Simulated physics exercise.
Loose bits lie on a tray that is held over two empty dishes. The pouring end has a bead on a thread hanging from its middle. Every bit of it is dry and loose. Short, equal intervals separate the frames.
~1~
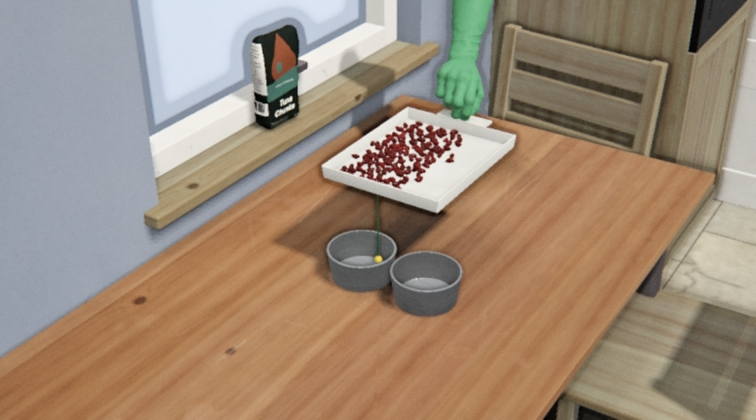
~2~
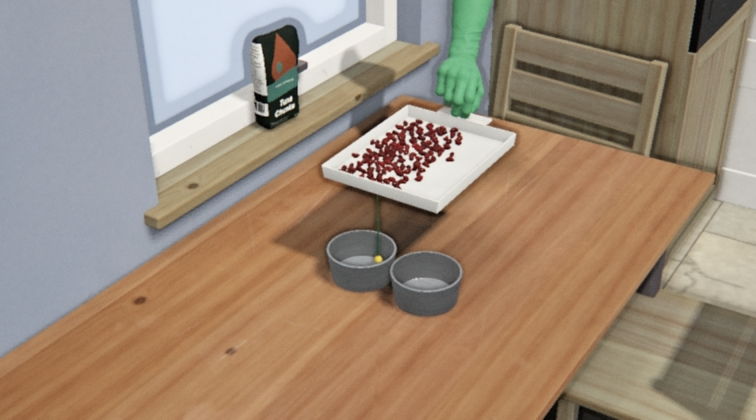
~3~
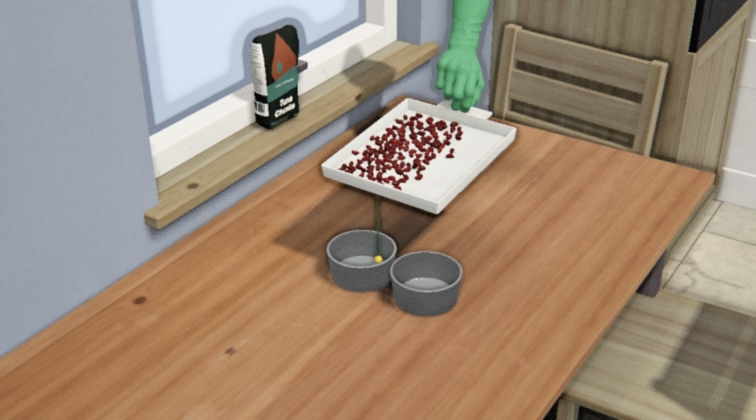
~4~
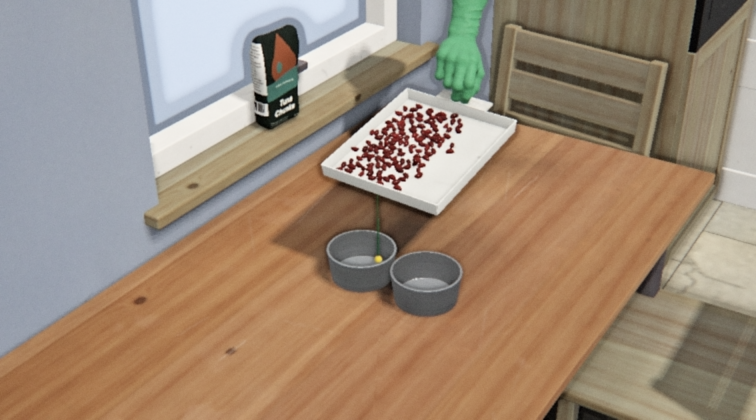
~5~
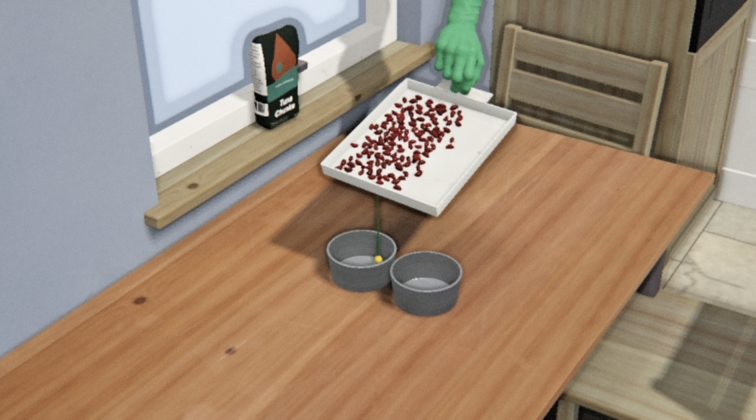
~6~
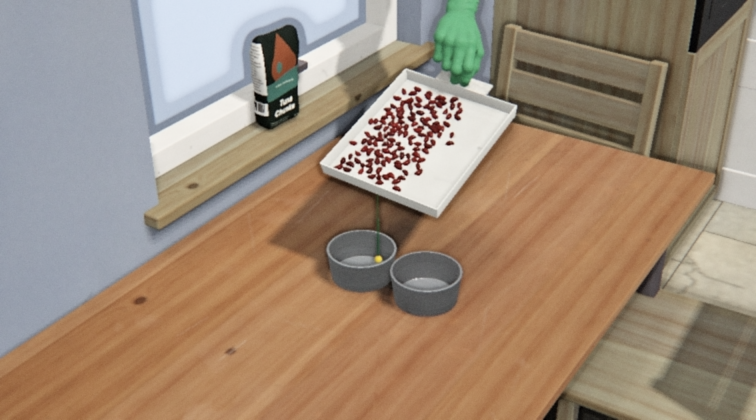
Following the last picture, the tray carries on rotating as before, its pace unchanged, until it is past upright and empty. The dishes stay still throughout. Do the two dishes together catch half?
The catch is going to fall below what is lost.
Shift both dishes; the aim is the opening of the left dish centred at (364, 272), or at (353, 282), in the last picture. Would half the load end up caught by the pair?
One: Over half. Two: More than half.
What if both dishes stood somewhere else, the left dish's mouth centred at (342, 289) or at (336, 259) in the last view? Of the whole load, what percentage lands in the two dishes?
About 50 per cent first, then about 50 per cent.
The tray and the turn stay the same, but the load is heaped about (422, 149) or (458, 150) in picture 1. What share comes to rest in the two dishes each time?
Close to 20 per cent, followed by close to 20 per cent.
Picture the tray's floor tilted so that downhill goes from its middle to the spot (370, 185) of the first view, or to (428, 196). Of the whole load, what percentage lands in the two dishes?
Near 0 % and, after that, 60 %.
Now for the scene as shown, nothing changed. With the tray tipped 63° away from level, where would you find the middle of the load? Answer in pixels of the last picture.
Somewhere about pixel (395, 173).
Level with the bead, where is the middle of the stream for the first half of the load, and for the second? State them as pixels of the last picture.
I'd say close to (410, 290) at first and close to (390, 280) later on.
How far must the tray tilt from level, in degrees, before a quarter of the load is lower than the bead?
Angle: Approx. 110 degrees.
Soon, tray tipped steeply; nearly all on the tray; a stray few in the air.
A while on, tray tipped past a quarter turn; most on the tray; a stray few in the right dish; a small part outside both; a small part in the air.
Towards the end, tray tipped past a quarter turn; about a quarter in the right dish; most outside both.
Finally, tray tipped past a quarter turn; about a quarter in the right dish; none in the left dish; most outside both.
